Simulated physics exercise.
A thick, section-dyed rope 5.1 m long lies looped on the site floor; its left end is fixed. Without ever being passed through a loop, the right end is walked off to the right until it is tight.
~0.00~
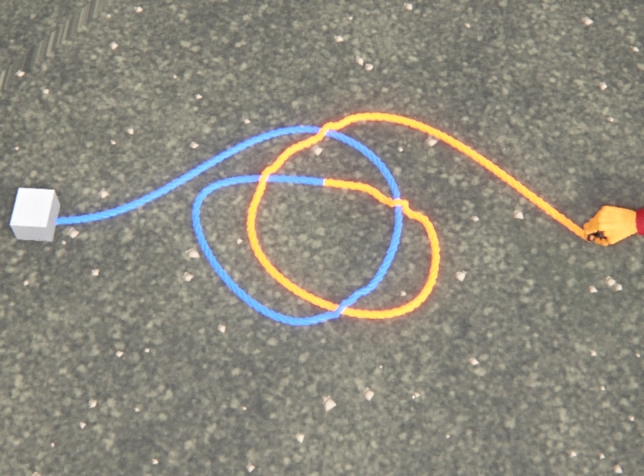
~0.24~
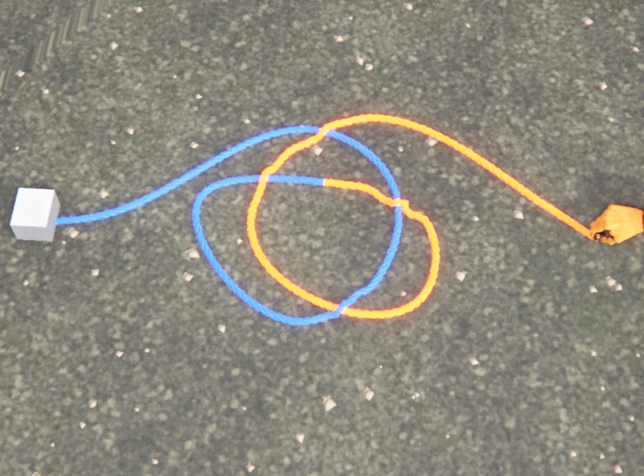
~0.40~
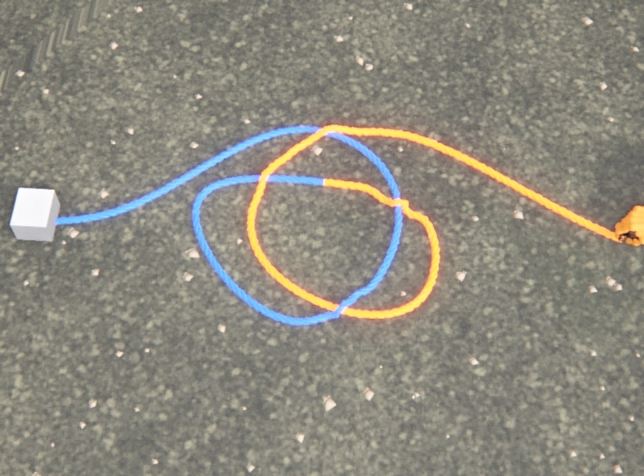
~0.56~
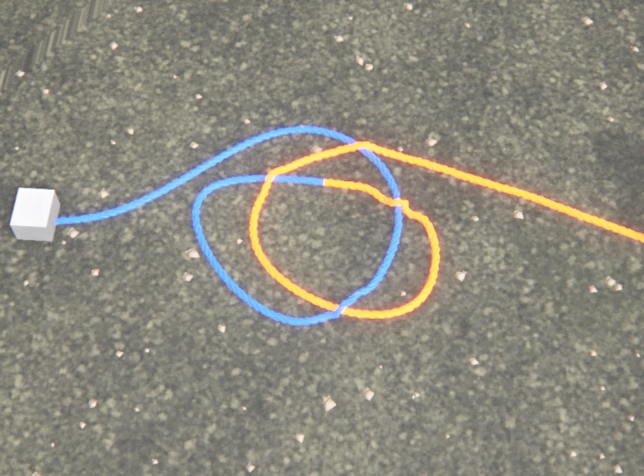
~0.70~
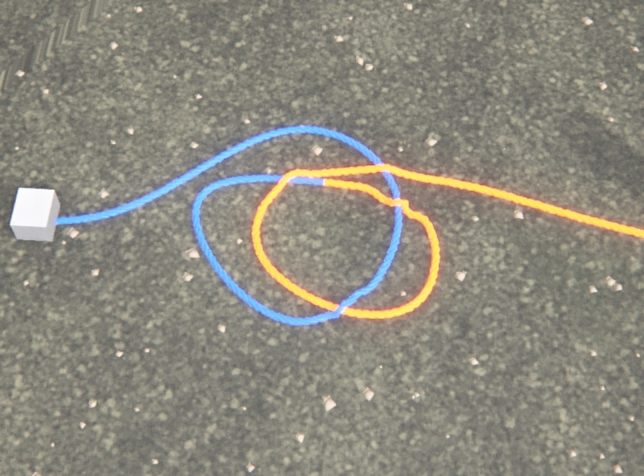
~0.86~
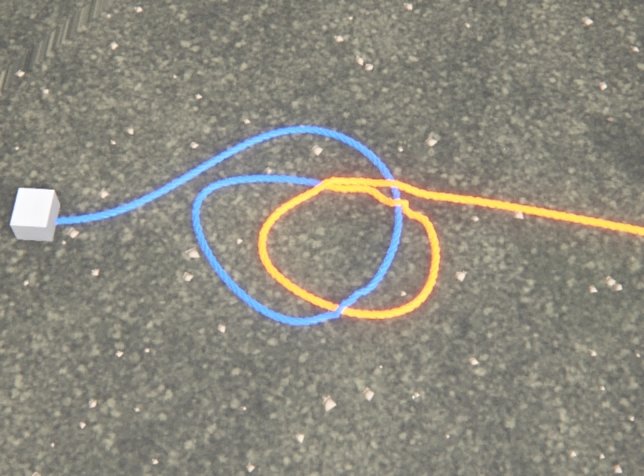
On rough, speckled ground, a blue and orange rope lay looped beside a pale cube while an orange-gloved hand pulled its orange end right, drawing the upper strand straighter and lower across the loops.
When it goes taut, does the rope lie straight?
No, my guess is the rope ends up knotted.
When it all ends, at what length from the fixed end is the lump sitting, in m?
Roughly 1.4 m.
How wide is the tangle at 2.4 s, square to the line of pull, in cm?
56 cm or so.
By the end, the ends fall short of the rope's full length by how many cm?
Roughly 20 cm.
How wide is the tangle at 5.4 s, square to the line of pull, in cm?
Result: 10 cm, approx.
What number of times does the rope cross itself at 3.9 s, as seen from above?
The total stands at 3.
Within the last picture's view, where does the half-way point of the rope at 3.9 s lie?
Mid-length point: Approx. (453, 222) px.
By 2.4 s, the ends are 2.7 m apart, loops still 56 cm across.
By 3.9 s, the ends are 3.6 m apart, loops still 10 cm across.
By 5.4 s, the ends are 4.5 m apart, loops still 10 cm across.
By 6.9 s, the ends are 4.9 m apart, loops still 9 cm across.
By 7.2 s, the ends are 4.9 m apart, loops still 9 cm across.
